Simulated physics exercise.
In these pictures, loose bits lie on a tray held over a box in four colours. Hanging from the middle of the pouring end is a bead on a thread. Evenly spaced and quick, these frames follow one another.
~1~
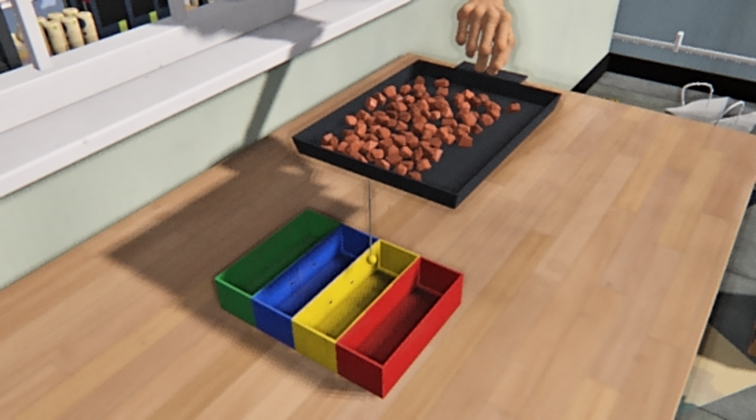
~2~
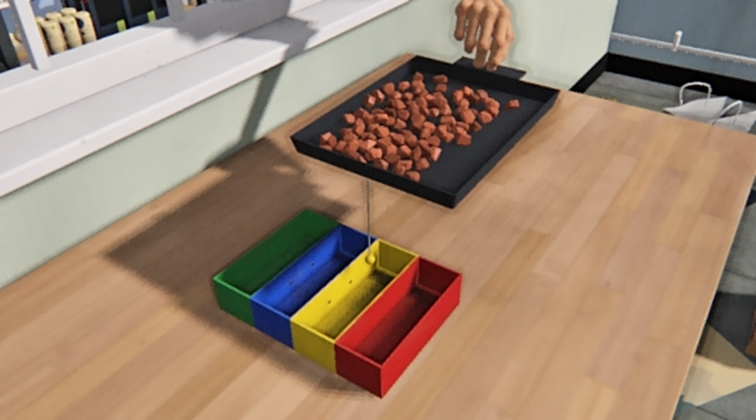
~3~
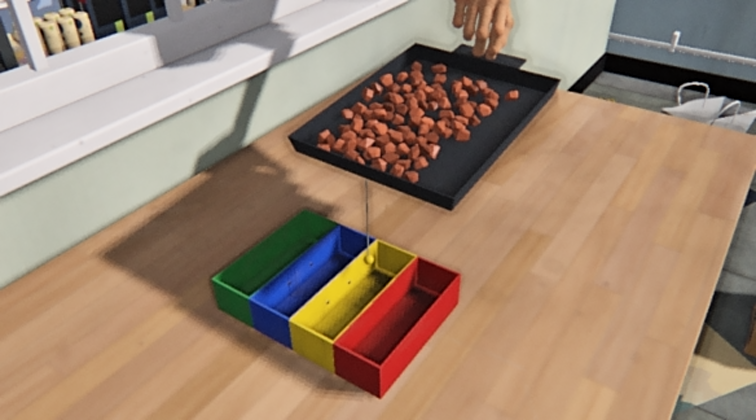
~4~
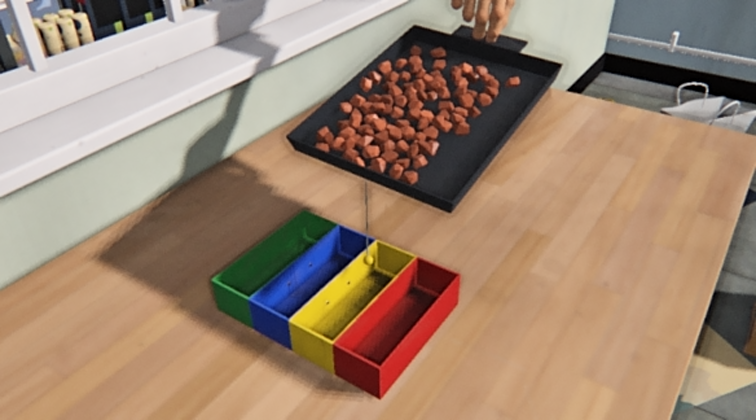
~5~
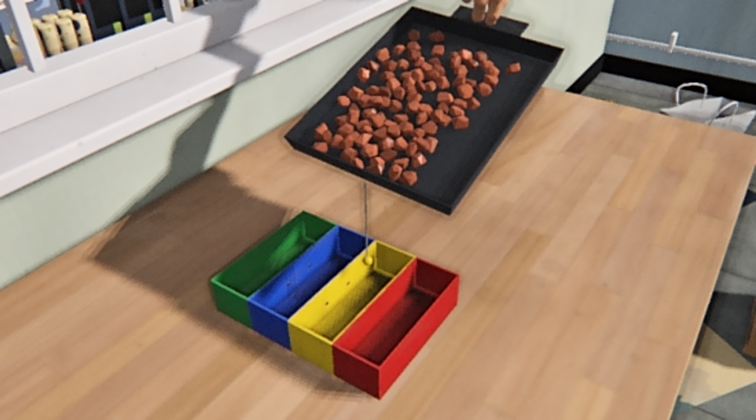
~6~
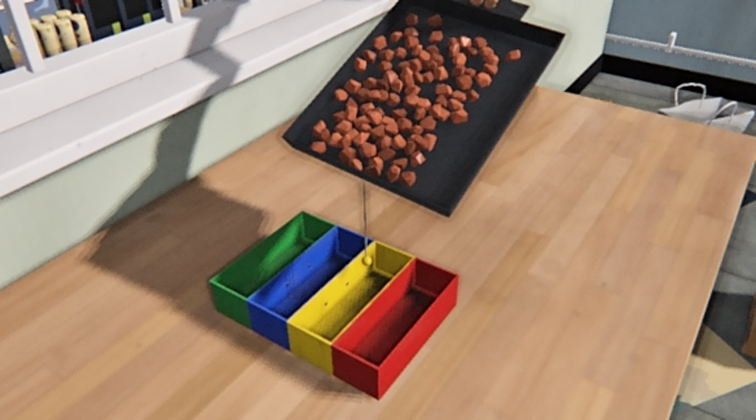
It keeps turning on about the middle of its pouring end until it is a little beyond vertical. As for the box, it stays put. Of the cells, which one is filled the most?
The red cell is filled the most.
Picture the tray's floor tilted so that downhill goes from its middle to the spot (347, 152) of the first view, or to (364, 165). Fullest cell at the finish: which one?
Case 1 goes to that green cell, case 2 to the cell in blue.
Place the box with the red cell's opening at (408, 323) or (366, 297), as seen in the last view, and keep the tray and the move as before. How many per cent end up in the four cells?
In turn about 80 and about 40 percent.
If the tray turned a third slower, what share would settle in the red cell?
Close to 50 per cent.
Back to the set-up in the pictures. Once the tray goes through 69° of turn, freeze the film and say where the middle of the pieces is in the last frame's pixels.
Near (386, 164).
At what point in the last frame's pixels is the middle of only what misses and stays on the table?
Somewhere near (426, 382), I think.
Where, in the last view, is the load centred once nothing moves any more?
Close to (384, 349) in the last picture.
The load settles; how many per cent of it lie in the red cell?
Close to 50 in every hundred pieces.
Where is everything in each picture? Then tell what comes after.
Corners of the pouring end at (298, 136) and (455, 191), level; middle of the load at (419, 129), bits of crushed brick; bead on its thread at (371, 260); green cell at (236, 300); blue cell at (274, 321); yellow cell at (315, 343); red cell at (360, 367), in the first picture.
Corners of the pouring end at (296, 136) and (454, 191), level; middle of the load at (417, 127), in the second picture.
Corners of the pouring end at (294, 135) and (452, 194), tipped barely, lowest at the right corner; middle of the load at (416, 122), in the third picture.
Corners of the pouring end at (292, 135) and (451, 198), tipped a little, lowest at the right corner; middle of the load at (415, 115), in the fourth picture.
Corners of the pouring end at (290, 135) and (449, 202), tipped clearly, lowest at the right corner; middle of the load at (413, 108), in the fifth picture.
Corners of the pouring end at (288, 135) and (448, 206), tipped clearly, lowest at the right corner; middle of the load at (411, 101); green cell at (231, 302); blue cell at (269, 323); yellow cell at (310, 345); red cell at (355, 369), in the sixth picture.
Soon after the last picture, tray tipped steeply; nearly all on the tray; a small part falling or outside the box.
A little later, tray tipped past a quarter turn; a small part on the tray; about a third in the red cell; a small part in the yellow cell; a stray few in the blue cell; about a third falling or outside the box.
Later still, tray tipped past a quarter turn; about half in the red cell; about a quarter in the yellow cell; a small part in the blue cell; about a quarter falling or outside the box.
At rest, tray tipped past a quarter turn; about half in the red cell; about a quarter in the yellow cell; a small part in the blue cell; none in the green cell; about a quarter outside the box.
